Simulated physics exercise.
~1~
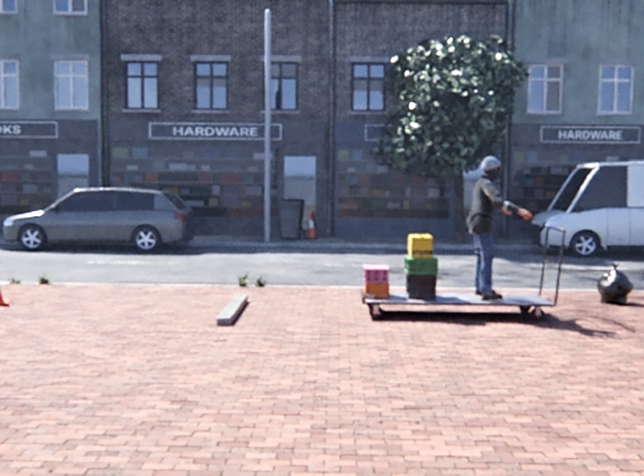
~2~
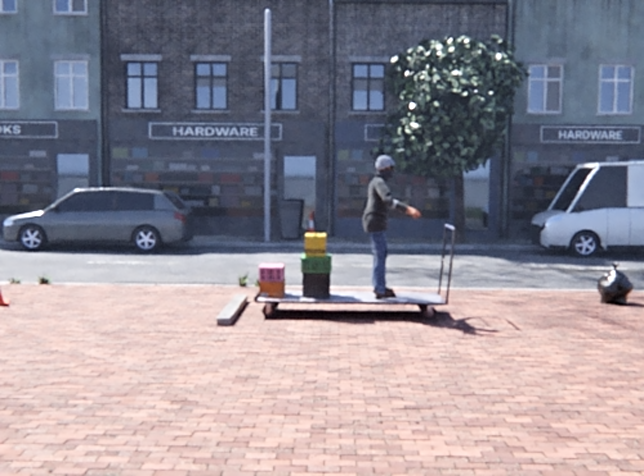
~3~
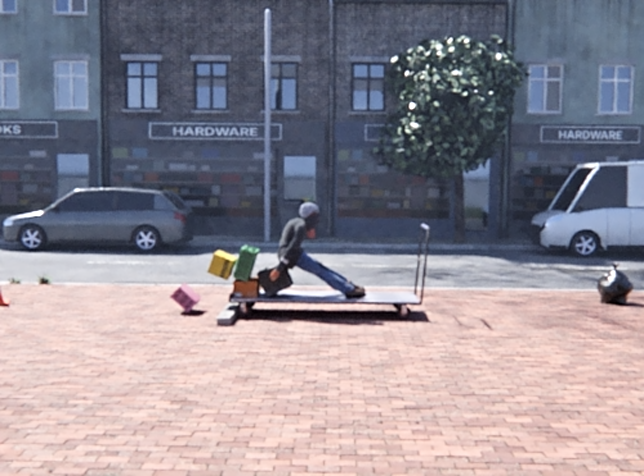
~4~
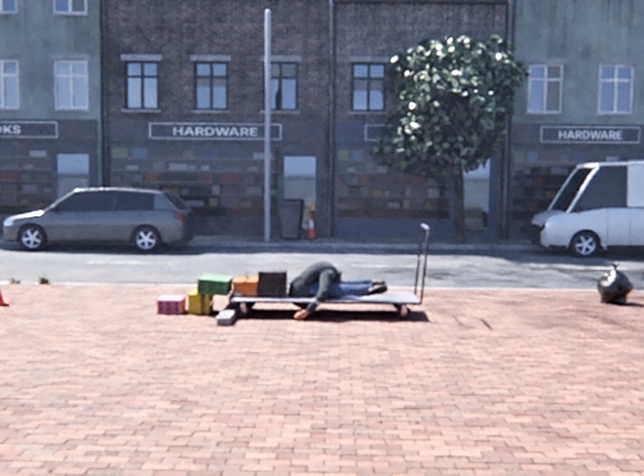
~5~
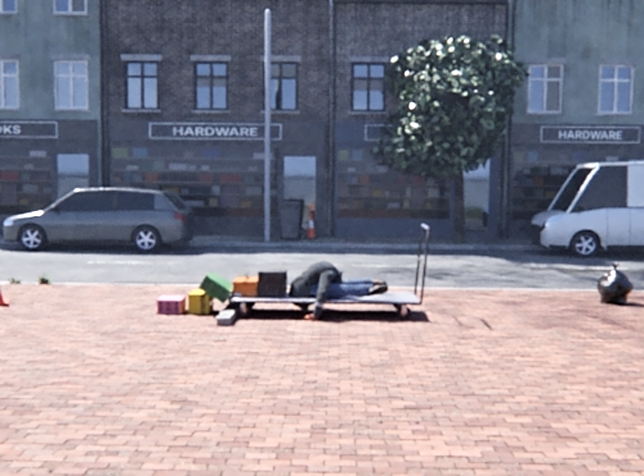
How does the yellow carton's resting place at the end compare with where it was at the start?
At the start it sat on top of the green crate on the trolley, but by the end it was down on the bricks off the trolley's left end, between the pink crate and the tilted green one.
A person riding a flat trolley loaded with colourful crates rolled left into a low kerb and toppled forward, ending up slumped on the deck behind the orange and black boxes, while the pink, yellow and green ones tumbled off the front.
